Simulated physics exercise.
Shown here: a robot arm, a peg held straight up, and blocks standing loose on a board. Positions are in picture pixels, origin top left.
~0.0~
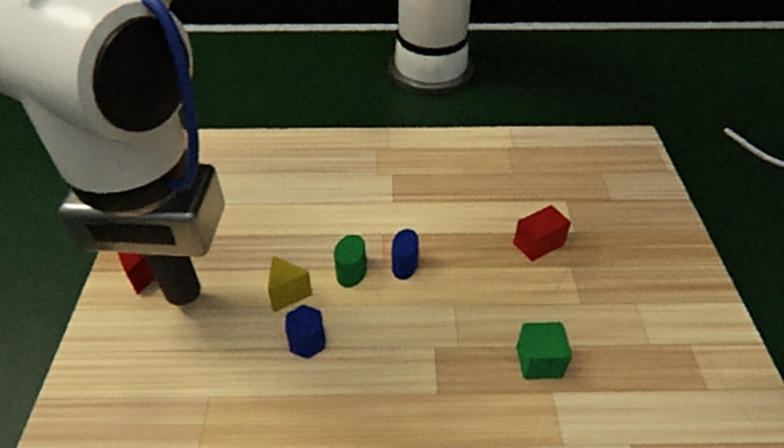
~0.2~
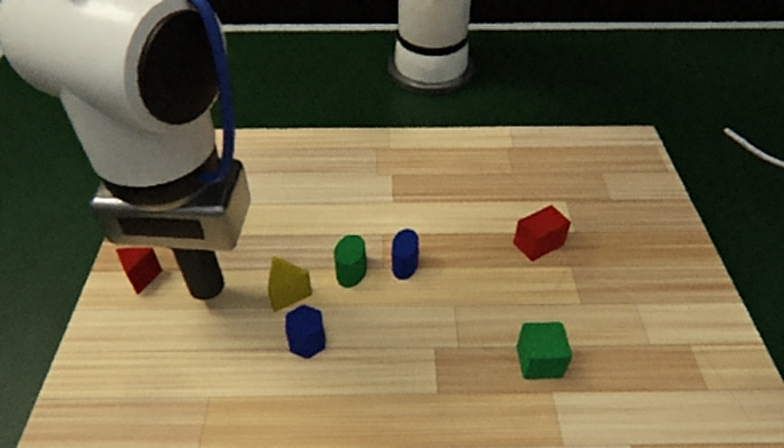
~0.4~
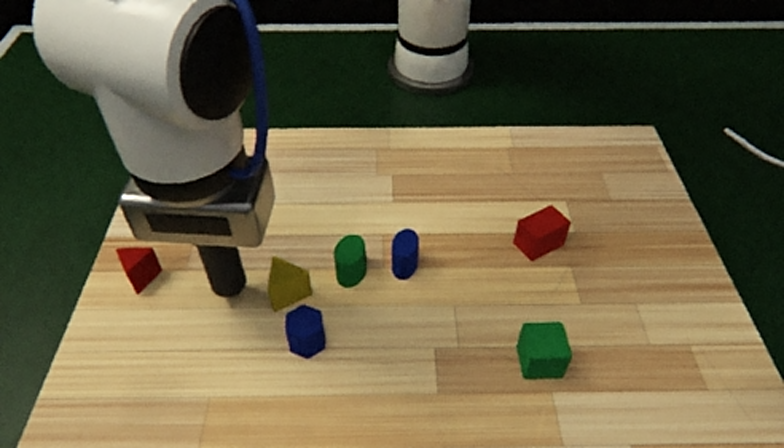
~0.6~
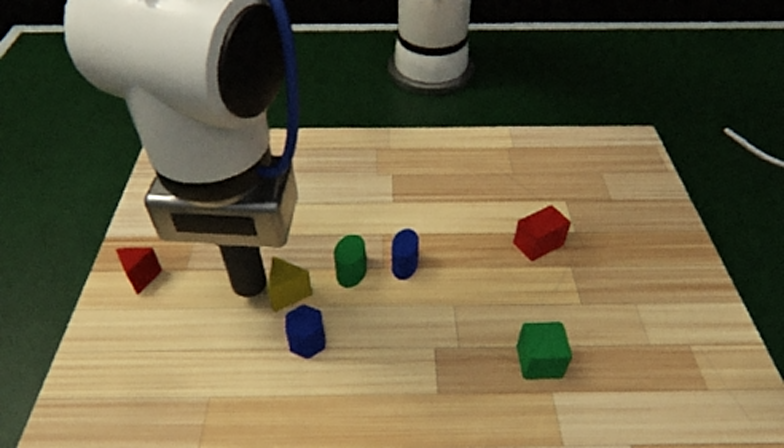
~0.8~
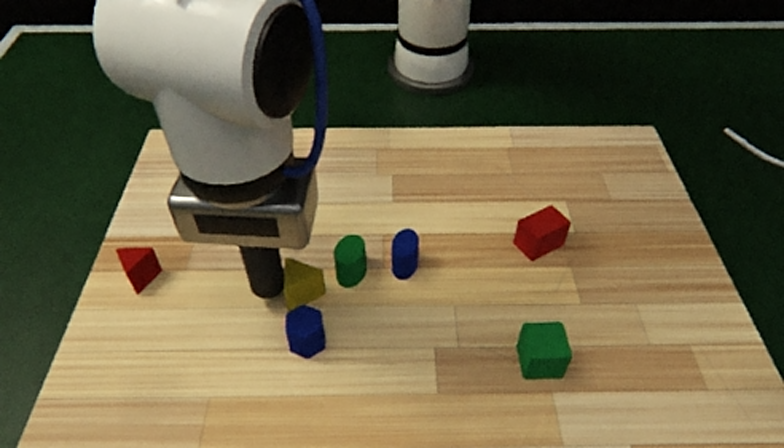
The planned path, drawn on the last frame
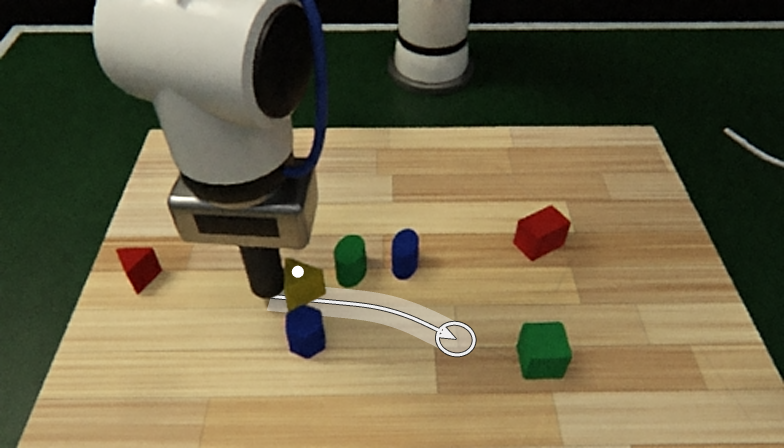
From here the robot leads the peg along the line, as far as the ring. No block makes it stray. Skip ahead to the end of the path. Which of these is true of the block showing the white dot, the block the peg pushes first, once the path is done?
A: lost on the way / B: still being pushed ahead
Correct choice: A.
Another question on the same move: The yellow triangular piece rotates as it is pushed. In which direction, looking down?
My prediction: CCW.
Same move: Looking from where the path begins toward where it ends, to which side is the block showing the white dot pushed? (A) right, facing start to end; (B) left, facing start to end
Answer: B.
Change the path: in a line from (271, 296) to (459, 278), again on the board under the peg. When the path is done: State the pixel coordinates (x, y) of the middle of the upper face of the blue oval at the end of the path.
The centre of its top face lies at (425, 233).
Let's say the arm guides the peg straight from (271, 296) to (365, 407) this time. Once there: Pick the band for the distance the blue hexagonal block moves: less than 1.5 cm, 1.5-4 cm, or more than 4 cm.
Over 4 cm.
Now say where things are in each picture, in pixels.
In the first frame, peg's lower end (183, 292); yellow triangular piece (284, 272); blue hexagonal block (303, 320); green oval (350, 249).
In the second frame, peg (207, 286); blocks still.
In the third frame, peg (229, 284); blocks still.
In the fourth frame, peg (250, 283); blocks still.
In the fifth frame, peg (268, 285); yellow triangular piece (298, 272); blue hexagonal block (303, 320); green oval (350, 249).
Drawn move, from (271, 296) through (334, 302) and (396, 312) to (456, 339); the dot is on the yellow triangular piece.
What follows on the original path. One third of the way, peg (332, 291); yellow triangular piece (363, 274), turned 15° anticlockwise; green oval (356, 246), turned 25° anticlockwise.
Two thirds of the way, peg (397, 301); yellow triangular piece (422, 274), turned 40° anticlockwise; green oval (356, 246), turned 30° anticlockwise.
At the end, peg (457, 328); yellow triangular piece (429, 273), turned 55° anticlockwise; blue hexagonal block still; green oval (356, 246), turned 30° anticlockwise.
